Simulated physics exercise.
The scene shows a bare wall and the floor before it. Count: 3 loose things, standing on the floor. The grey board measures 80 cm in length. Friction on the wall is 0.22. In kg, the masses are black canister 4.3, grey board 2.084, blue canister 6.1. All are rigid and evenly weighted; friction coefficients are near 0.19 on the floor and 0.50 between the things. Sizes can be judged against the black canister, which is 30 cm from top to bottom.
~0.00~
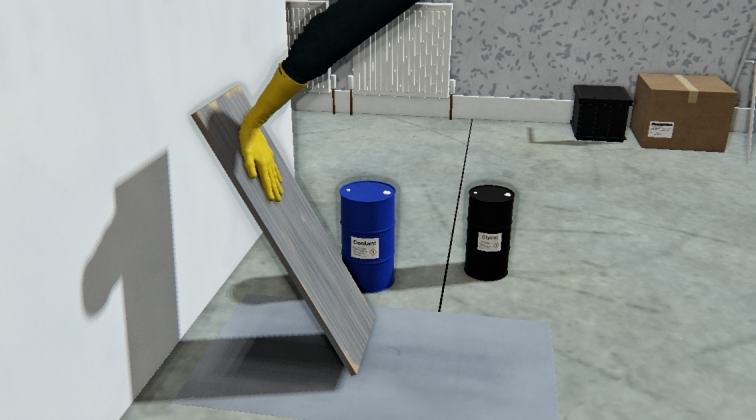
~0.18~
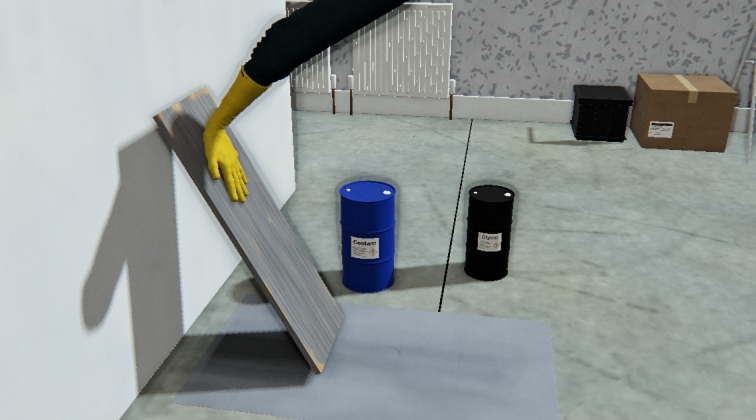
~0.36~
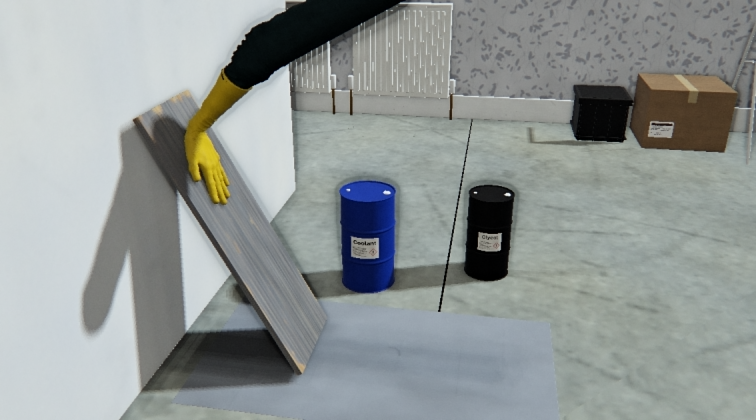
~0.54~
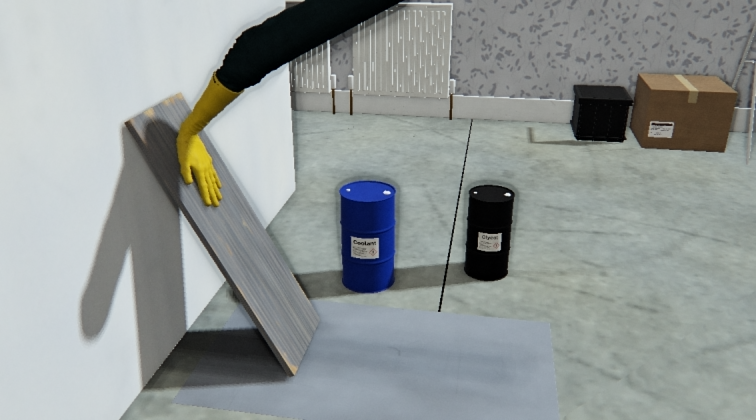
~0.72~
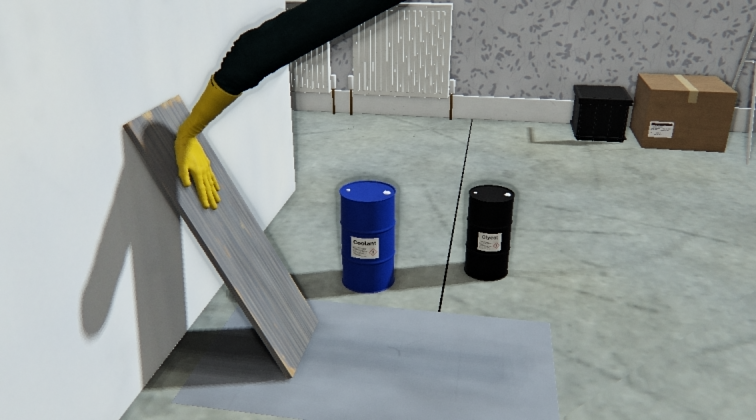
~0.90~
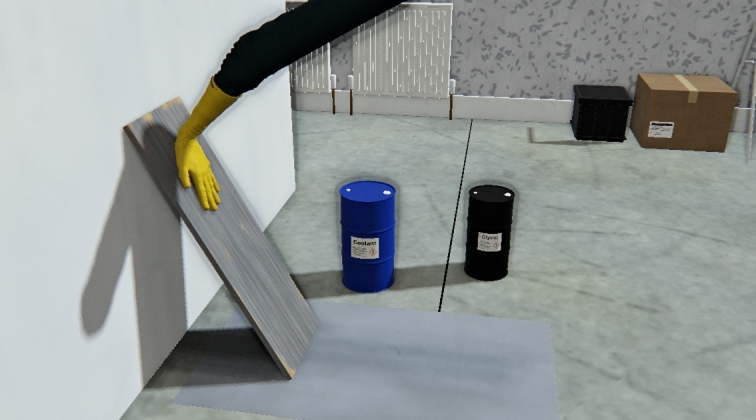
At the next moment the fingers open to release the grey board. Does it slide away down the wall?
Yes.
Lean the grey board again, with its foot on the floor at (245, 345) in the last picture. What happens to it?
Result: No movement.
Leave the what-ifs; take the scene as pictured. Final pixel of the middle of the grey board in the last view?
It ends up at about (319, 350).
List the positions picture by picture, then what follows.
In the first picture, 18 cm still to go; grey board (295, 229); black canister (489, 233).
In the second picture, 9 cm still to go; grey board (260, 230); black canister (489, 233).
In the third picture, 4 cm still to go; grey board (242, 232); black canister (489, 233).
In the fourth picture, 1 cm still to go; grey board (235, 234); black canister (489, 233).
Propped up under the hand; grey board (233, 236); black canister (489, 233), in the fifth picture.
Propped up under the hand; grey board (233, 238); black canister (489, 233), in the sixth picture.
After 1.50 s, grey board sunk by 23° near (276, 272).
After 1.60 s, grey board sunk by 39° near (298, 302).
In the end (2.2 s), toppled on the floor, grey board; the other 2 under 10 cm from the start. At the end, from the last picture's camera, grey board near (319, 350). The board slips out.
